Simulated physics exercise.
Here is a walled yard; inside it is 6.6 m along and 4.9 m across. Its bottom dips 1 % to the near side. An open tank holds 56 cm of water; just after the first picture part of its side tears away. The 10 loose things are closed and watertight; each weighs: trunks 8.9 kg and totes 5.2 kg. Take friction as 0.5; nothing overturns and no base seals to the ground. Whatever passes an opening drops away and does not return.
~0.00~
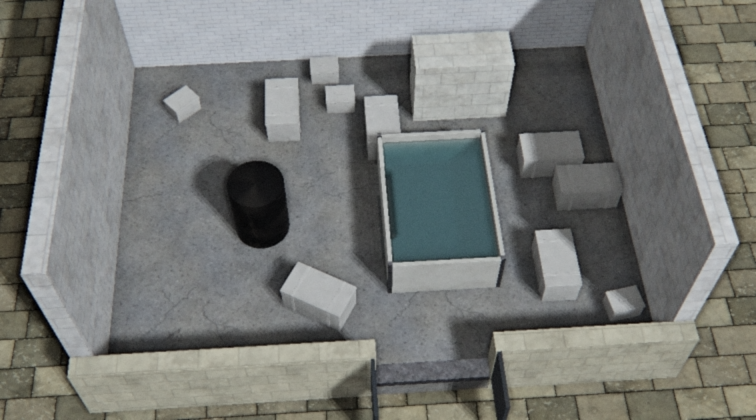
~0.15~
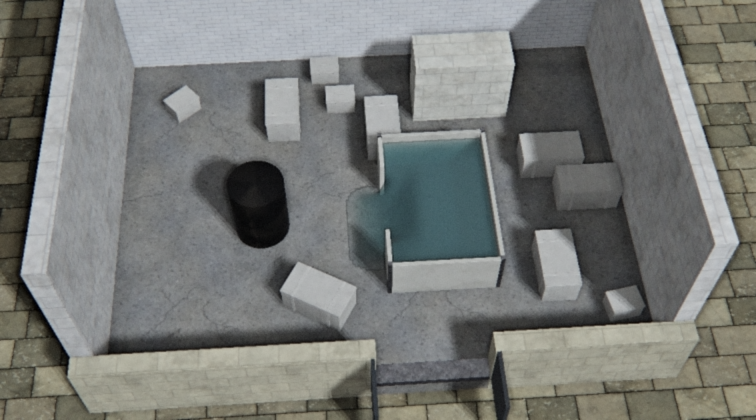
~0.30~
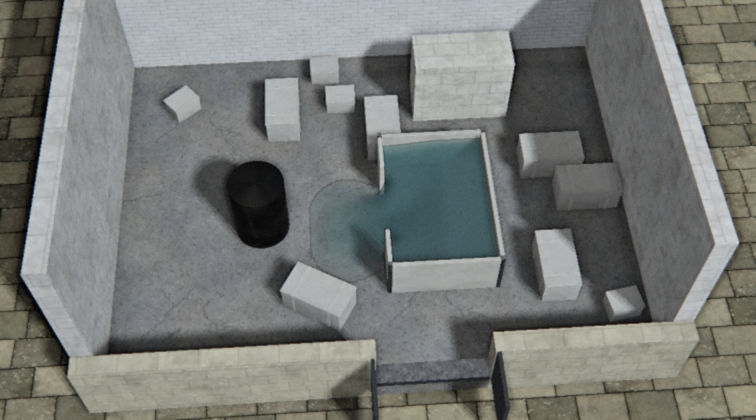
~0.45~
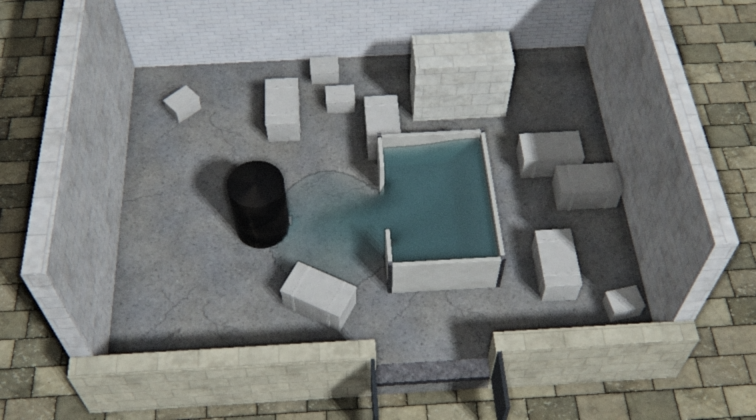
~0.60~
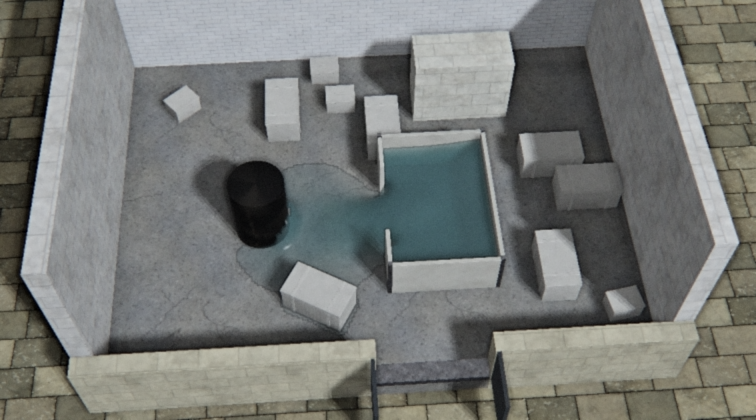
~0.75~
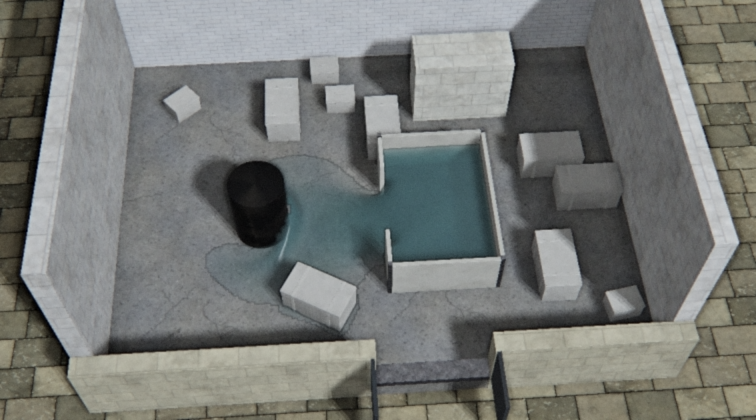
Water pours through a gap in the tank's left side and spreads around a black cylinder.
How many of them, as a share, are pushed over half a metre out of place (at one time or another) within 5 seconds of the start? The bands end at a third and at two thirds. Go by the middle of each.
Share: Not even a third.
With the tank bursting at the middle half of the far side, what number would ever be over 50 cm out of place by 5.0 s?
Then 9.
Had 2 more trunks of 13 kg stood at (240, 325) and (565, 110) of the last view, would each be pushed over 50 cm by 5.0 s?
In that order: Past it, under.
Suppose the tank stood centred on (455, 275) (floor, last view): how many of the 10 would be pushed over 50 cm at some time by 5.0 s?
In that case 2 of them.
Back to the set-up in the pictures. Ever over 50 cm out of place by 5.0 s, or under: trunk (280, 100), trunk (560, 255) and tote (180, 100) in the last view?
In that order: More, short of it, more.
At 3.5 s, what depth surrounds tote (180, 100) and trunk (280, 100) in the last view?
About 11 and 5 cm.
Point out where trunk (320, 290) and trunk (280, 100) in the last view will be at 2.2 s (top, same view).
Around (318, 329) and (284, 68).
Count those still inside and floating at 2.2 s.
At that moment 1.
After 1.1 s 0 of 10 are over 50 cm from their spots; 0 afloat.
After 2.2 s 3 of 10 are over 50 cm from their spots; 1 afloat.
After 3.5 s 2 of 10 are over 50 cm from their spots; 2 afloat.
After 5.0 s 2 of 10 are over 50 cm from their spots, and 3 have been at some point; 2 afloat.
